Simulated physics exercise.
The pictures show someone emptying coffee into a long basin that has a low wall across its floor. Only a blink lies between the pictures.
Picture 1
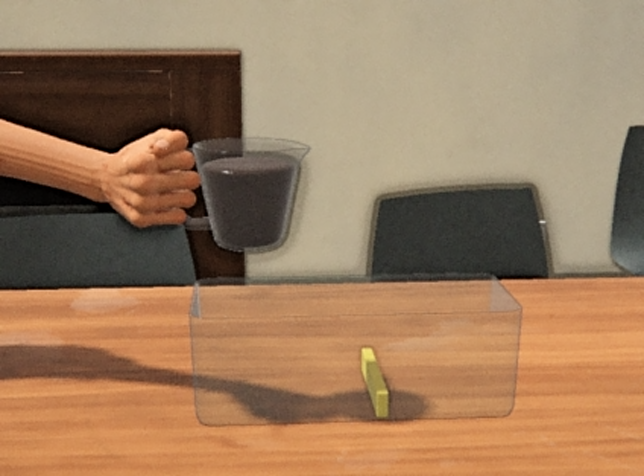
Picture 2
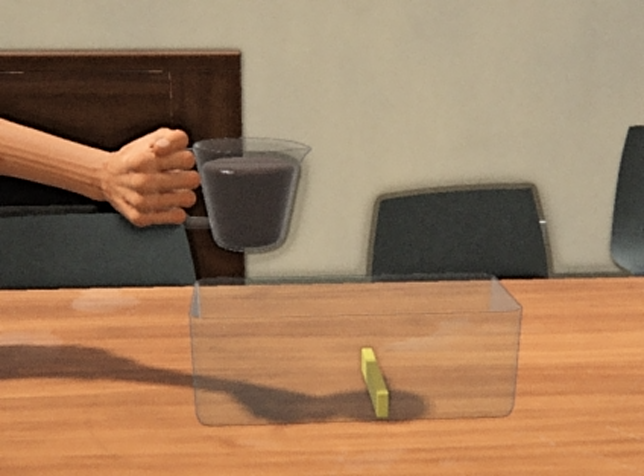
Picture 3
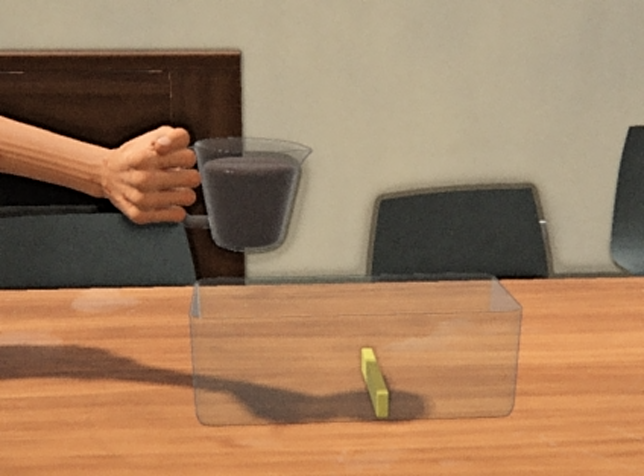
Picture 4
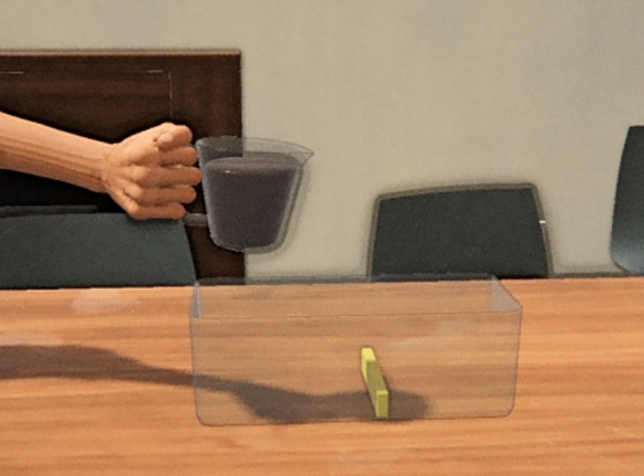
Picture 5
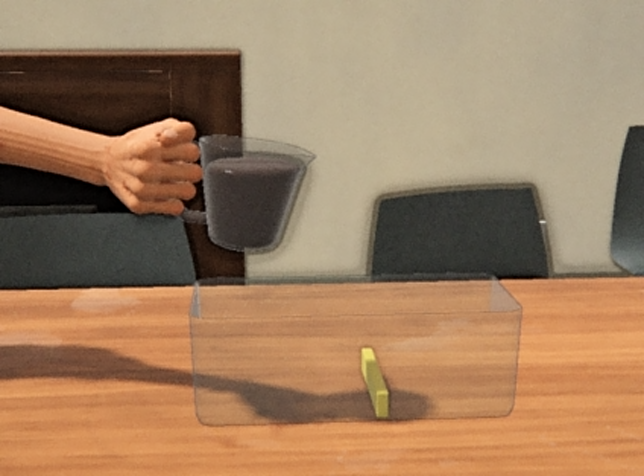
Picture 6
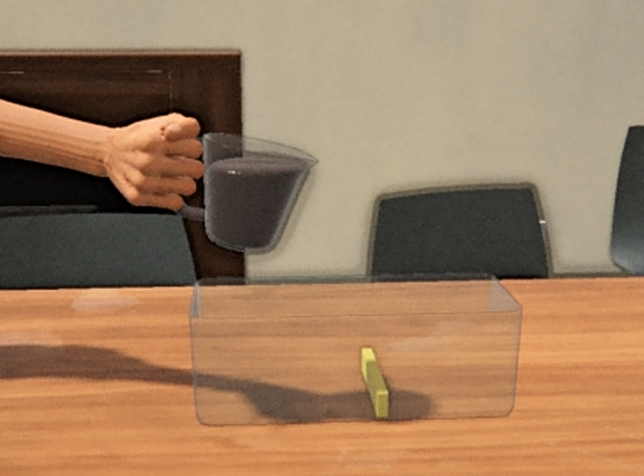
At a wooden table, a hand holding a clear jug of dark liquid above a transparent basin, slowly tilting it slightly right.
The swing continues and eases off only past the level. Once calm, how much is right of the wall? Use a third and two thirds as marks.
It comes to between a third and two thirds.
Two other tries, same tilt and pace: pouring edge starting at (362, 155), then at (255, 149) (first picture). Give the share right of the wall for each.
In turn 90 and 10 in a hundred.
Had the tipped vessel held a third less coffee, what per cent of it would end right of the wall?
About 15 per cent.
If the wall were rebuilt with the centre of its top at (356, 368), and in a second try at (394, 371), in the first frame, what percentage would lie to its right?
First some 75, then 10 per cent.
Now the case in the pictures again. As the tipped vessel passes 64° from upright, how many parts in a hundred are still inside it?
About 75 per cent.
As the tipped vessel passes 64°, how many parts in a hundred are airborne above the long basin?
Close to 20 per cent.
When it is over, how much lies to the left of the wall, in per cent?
About 55 per cent.
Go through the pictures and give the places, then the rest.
Tilt 0°; pouring edge (311, 147); surface from (201, 165) to (295, 164); the long basin's rim runs from (193, 299) to (507, 293); the wall's top is at (374, 371), in the first frame.
Tilt 0°; pouring edge (312, 147); surface from (201, 165) to (295, 164), in the second frame.
Tilt 2°; pouring edge (313, 149); surface from (202, 164) to (296, 165), in the third frame.
Tilt 4°; pouring edge (314, 151); surface from (204, 164) to (297, 165), in the fourth frame.
Tilt 7°; pouring edge (317, 155); surface from (206, 164) to (300, 165), in the fifth frame.
Tilt 11°; pouring edge (319, 160); surface from (207, 166) to (304, 166), in the sixth frame.
A moment on, the tilt is 64° and 74 per cent is still to pour, 3 is left of the wall and 5 right of it.
Next, the tilt is 98° and 14 per cent is still to pour, 33 is left of the wall and 41 right of it.
Then the tilt is 105° and 0 per cent is still to pour, 55 is left of the wall and 44 right of it.
Later the tilt is 105° and 0 per cent is still to pour, 55 is left of the wall and 45 right of it.
Finally, 55 per cent lies left of the wall, 45 right of it and 1 outside.
